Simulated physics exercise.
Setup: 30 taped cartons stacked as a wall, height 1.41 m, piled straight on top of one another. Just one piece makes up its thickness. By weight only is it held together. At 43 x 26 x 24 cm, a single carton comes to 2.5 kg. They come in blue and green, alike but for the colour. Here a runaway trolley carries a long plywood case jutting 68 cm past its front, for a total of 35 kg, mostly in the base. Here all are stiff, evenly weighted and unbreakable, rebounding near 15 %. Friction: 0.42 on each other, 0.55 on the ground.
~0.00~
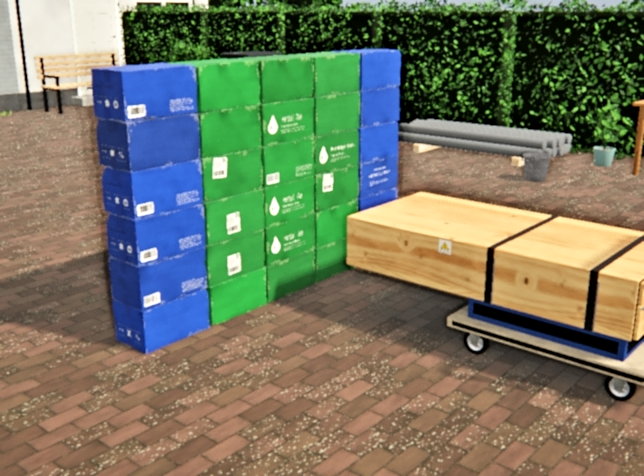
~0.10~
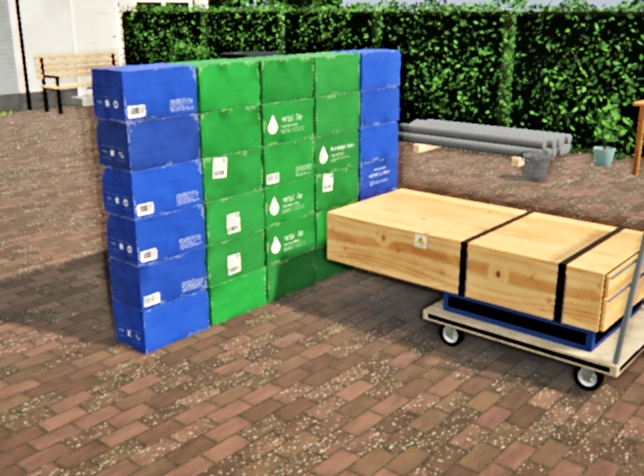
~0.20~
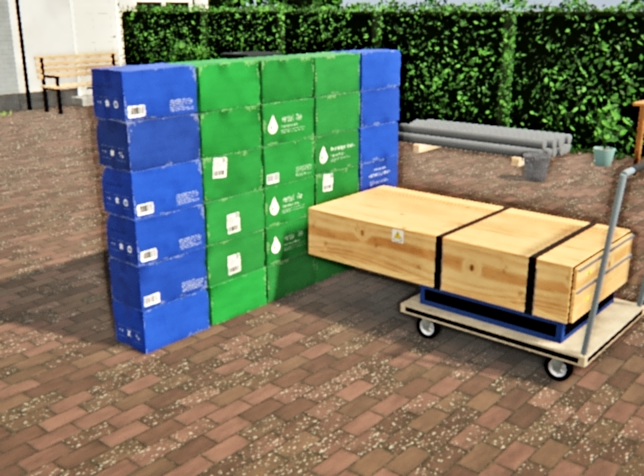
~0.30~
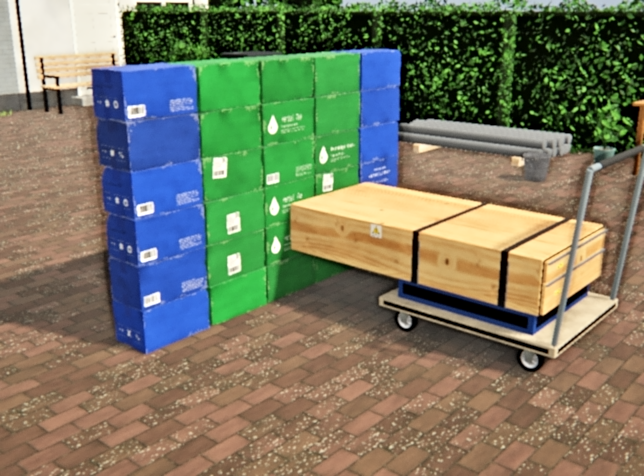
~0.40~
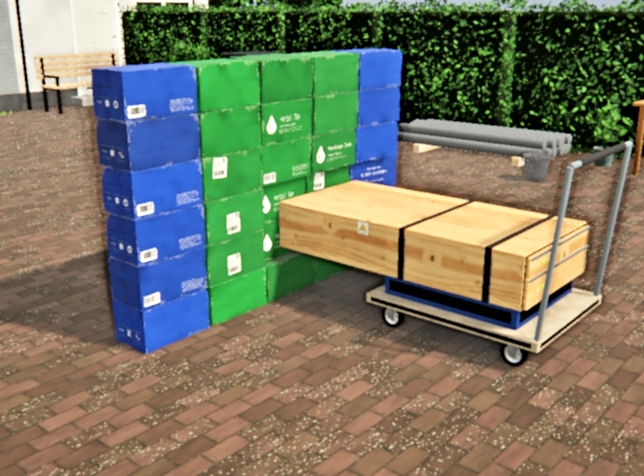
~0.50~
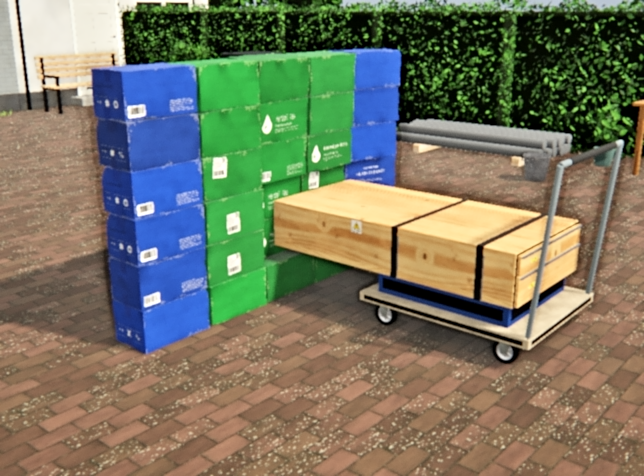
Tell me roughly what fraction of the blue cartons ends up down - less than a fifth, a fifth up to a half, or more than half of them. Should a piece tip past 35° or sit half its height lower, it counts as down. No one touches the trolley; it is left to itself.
Down at the end: Less than a fifth.
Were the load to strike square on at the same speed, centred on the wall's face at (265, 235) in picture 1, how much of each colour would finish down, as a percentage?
Blue 0 %, green 60 %.
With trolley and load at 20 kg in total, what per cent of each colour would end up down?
Result: Blue 0 and green 0 in a hundred.
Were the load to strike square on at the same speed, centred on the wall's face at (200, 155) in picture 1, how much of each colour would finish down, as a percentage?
Then blue would be 50 per cent down and green 30 per cent.
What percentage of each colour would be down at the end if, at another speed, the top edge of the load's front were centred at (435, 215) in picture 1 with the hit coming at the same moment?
Blue 0%, green 60%.
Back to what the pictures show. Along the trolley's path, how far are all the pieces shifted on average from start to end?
Mean shift: Roughly 30 cm.
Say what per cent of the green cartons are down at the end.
For green, it's 60 per cent down at the end.
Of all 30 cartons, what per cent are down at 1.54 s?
It's 35 percent at that point.
Around 1.14 s, load 13 cm past the wall's line, stopped; none of the 12 blue cartons down (0 of 30 in all colours); top blue carton displaced 45 mm.
Around 1.54 s, load 13 cm past the wall's line, stopped; none of the 12 blue cartons down (10 of 30 in all colours); top blue carton displaced 36 mm.
Finally (2.4 s), load 13 cm past the wall's line, stopped; none of the 12 blue cartons down (10 of 30 in all colours); top blue carton displaced 37 mm; top green carton unmoved. That is 0 per cent. Seen by the last camera, middles, top blue carton near (363, 69), top green carton near (214, 84).
